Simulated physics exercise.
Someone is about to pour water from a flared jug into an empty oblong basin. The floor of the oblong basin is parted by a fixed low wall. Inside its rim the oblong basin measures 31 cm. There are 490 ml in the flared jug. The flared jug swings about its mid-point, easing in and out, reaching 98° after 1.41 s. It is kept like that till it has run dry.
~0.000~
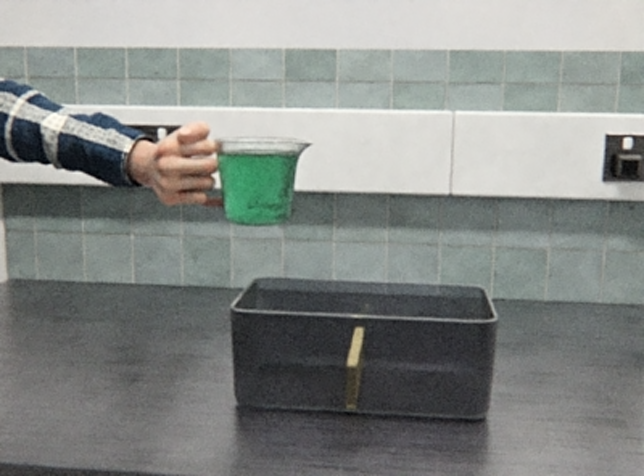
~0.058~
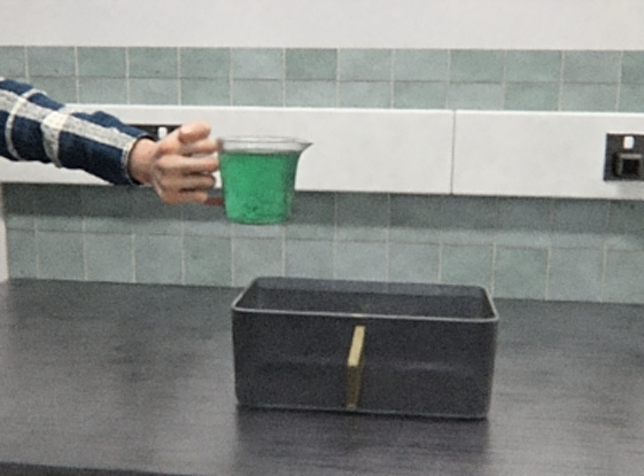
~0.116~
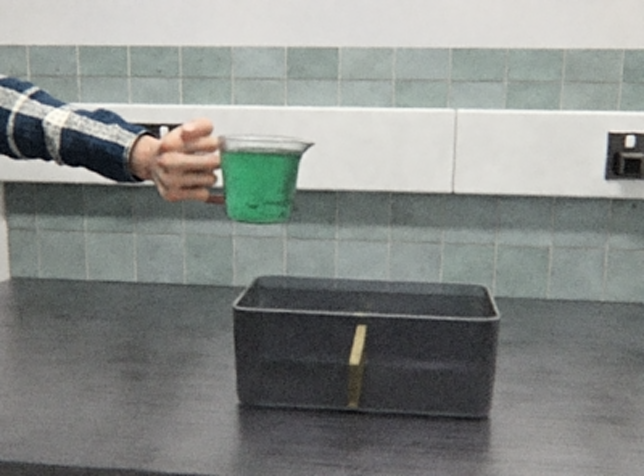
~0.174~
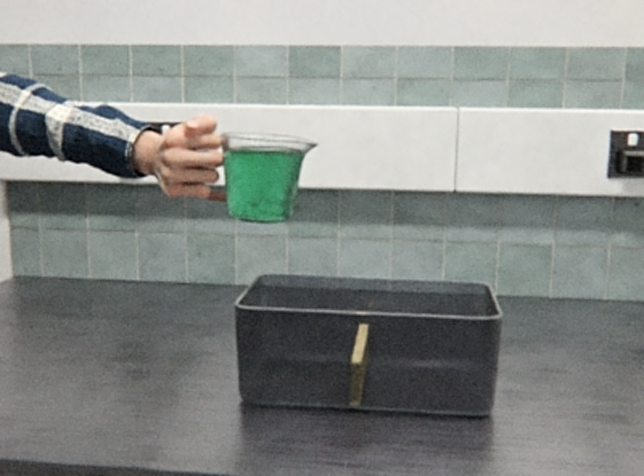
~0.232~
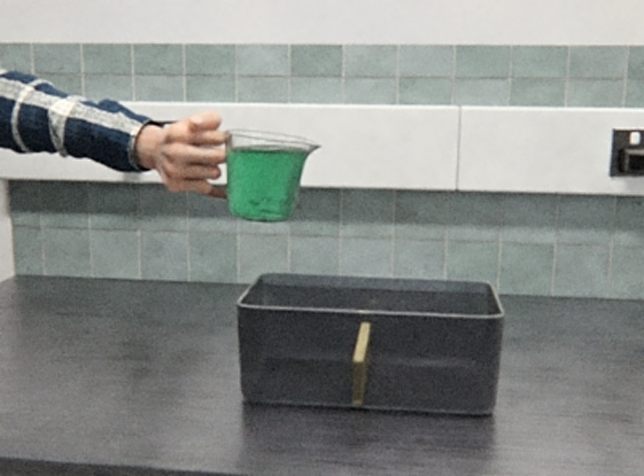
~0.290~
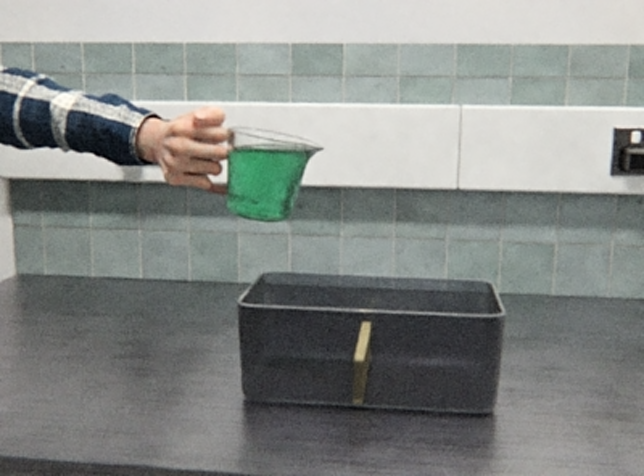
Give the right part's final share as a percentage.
About 63 per cent.
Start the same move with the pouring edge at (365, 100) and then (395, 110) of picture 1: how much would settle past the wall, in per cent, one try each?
In turn about 95 and 90 per cent.
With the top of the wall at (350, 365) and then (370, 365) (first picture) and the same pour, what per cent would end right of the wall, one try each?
In turn about 75 and 45 per cent.
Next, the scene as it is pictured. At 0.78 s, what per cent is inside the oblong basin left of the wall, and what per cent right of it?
Left about 1, right about 6.
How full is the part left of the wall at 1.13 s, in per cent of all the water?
About 8 per cent.
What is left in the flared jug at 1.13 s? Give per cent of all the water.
About 24 per cent.
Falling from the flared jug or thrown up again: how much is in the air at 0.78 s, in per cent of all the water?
Near 16 in a hundred.
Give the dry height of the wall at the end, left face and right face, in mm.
Some 44 mm on the left and 40 mm on the right.
By 0.78 s the tilt is 57° and 76 per cent is still to pour, 1 is left of the wall and 6 right of it.
By 1.13 s the tilt is 89° and 23 per cent is still to pour, 8 is left of the wall and 51 right of it.
By 1.50 s the tilt is 98° and 1 per cent is still to pour, 34 is left of the wall and 62 right of it.
By 1.91 s the tilt is 98° and 0 per cent is still to pour, 36 is left of the wall and 63 right of it.
At rest 36 per cent lies left of the wall, 63 right of it and 1 outside.
